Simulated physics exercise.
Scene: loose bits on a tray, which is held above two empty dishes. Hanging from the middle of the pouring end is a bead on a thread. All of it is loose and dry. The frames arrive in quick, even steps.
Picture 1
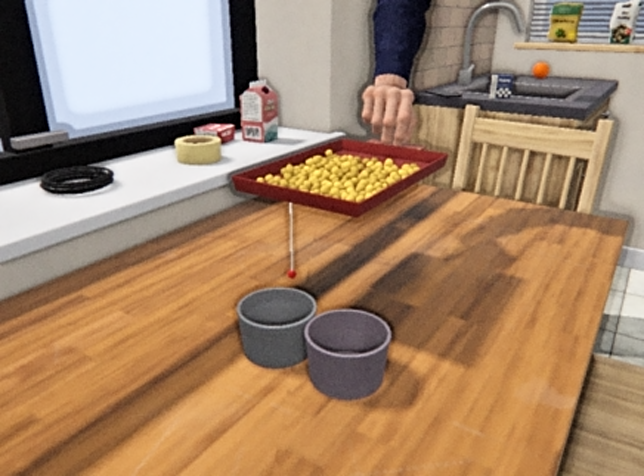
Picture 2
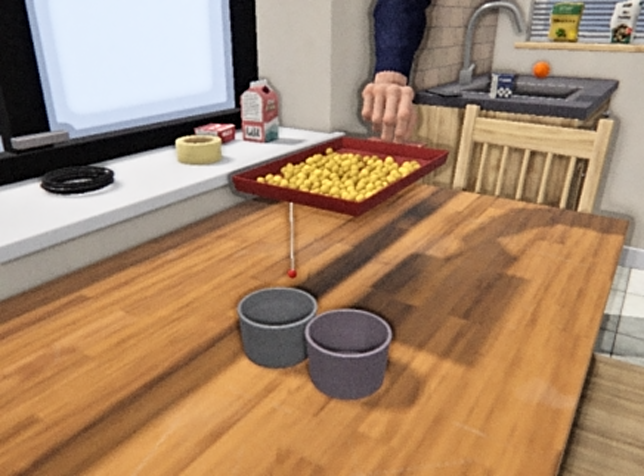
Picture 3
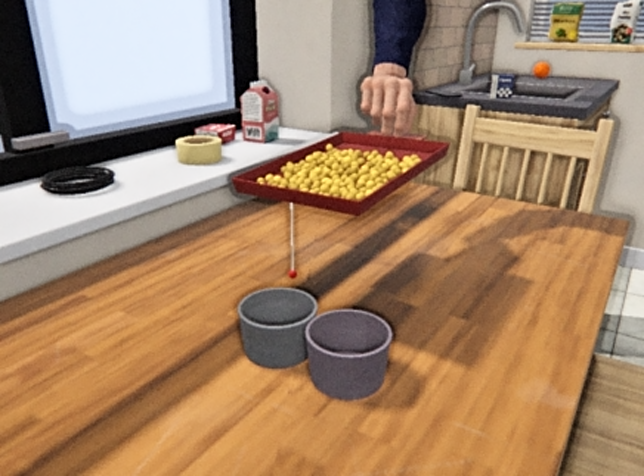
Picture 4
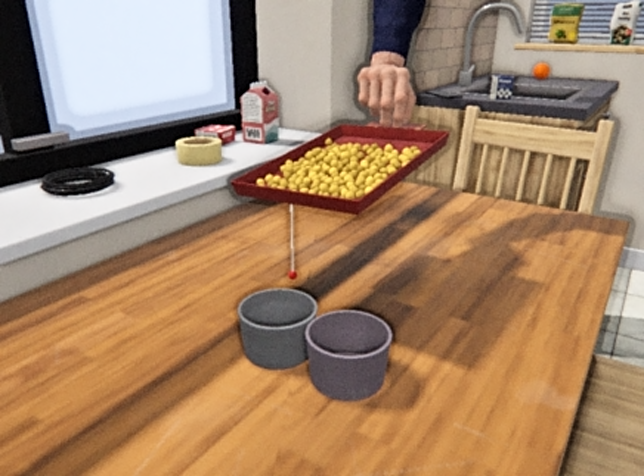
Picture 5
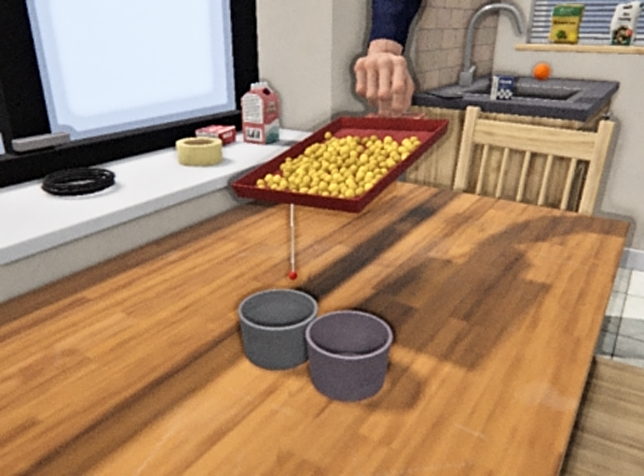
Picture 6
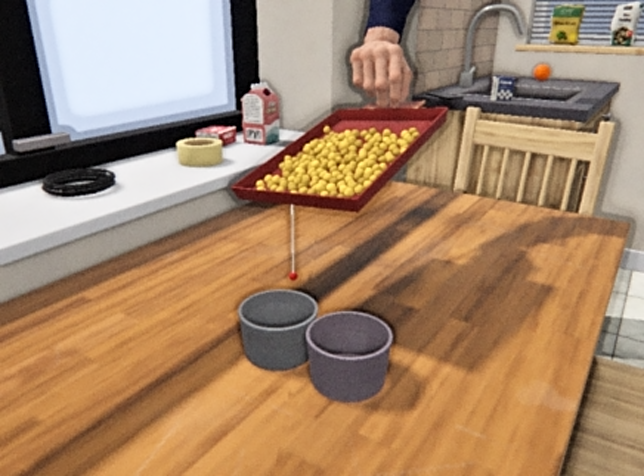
In the video, a hand behind a red tray of small yellow balls, above two empty gray dishes on a wooden table, rises slightly as the tray gradually tilts toward its near left corner, while a red bead hangs almost still.
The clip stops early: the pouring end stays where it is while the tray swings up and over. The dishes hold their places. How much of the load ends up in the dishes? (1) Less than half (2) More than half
1, less than half.
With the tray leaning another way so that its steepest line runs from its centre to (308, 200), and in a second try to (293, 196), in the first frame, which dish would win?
In the first case it's the one on the left, in the second the one on the left.
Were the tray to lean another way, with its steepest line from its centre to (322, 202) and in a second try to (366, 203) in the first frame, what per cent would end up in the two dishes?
I'd say roughly 80 percent with the first slope, 20 percent with the other.
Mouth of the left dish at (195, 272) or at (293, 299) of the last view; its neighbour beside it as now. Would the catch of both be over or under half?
Earlier try a majority share, later try a minority share.
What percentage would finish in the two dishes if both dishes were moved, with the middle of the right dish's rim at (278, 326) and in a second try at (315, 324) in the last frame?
Roughly 40% on the first try and 50% on the second.
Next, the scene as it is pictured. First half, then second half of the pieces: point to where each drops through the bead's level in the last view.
Close to (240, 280), then close to (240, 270).
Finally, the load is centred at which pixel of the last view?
(235, 328).
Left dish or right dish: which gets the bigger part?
Observation: The greater share ends in the dish at the left.
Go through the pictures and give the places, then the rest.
Corners of the pouring end at (236, 176) and (358, 201), level; middle of the load at (334, 179), puffed corn balls; left dish at (253, 341); right dish at (325, 371); bead on its thread at (292, 274), in the first picture.
Corners of the pouring end at (236, 176) and (358, 201), level; middle of the load at (334, 177), in the second picture.
Corners of the pouring end at (236, 178) and (358, 200), tipped barely, lowest at the left corner; middle of the load at (334, 175), in the third picture.
Corners of the pouring end at (235, 181) and (357, 199), tipped a little, lowest at the left corner; middle of the load at (335, 164), in the fourth picture.
Corners of the pouring end at (235, 183) and (356, 198), tipped a little, lowest at the left corner; middle of the load at (334, 161), in the fifth picture.
Corners of the pouring end at (235, 186) and (355, 197), tipped clearly, lowest at the left corner; middle of the load at (333, 158); left dish at (255, 343); right dish at (327, 373), in the sixth picture.
Soon, tray tipped steeply; nearly all on the tray; a stray few outside both; a stray few in the air.
A while on, tray tipped past a quarter turn; nearly all on the tray; a stray few outside both.
Towards the end, tray tipped past a quarter turn; about a quarter in the left dish; about two thirds outside both.
Finally, tray tipped past a quarter turn; none in the right dish; about a quarter in the left dish; about two thirds outside both.
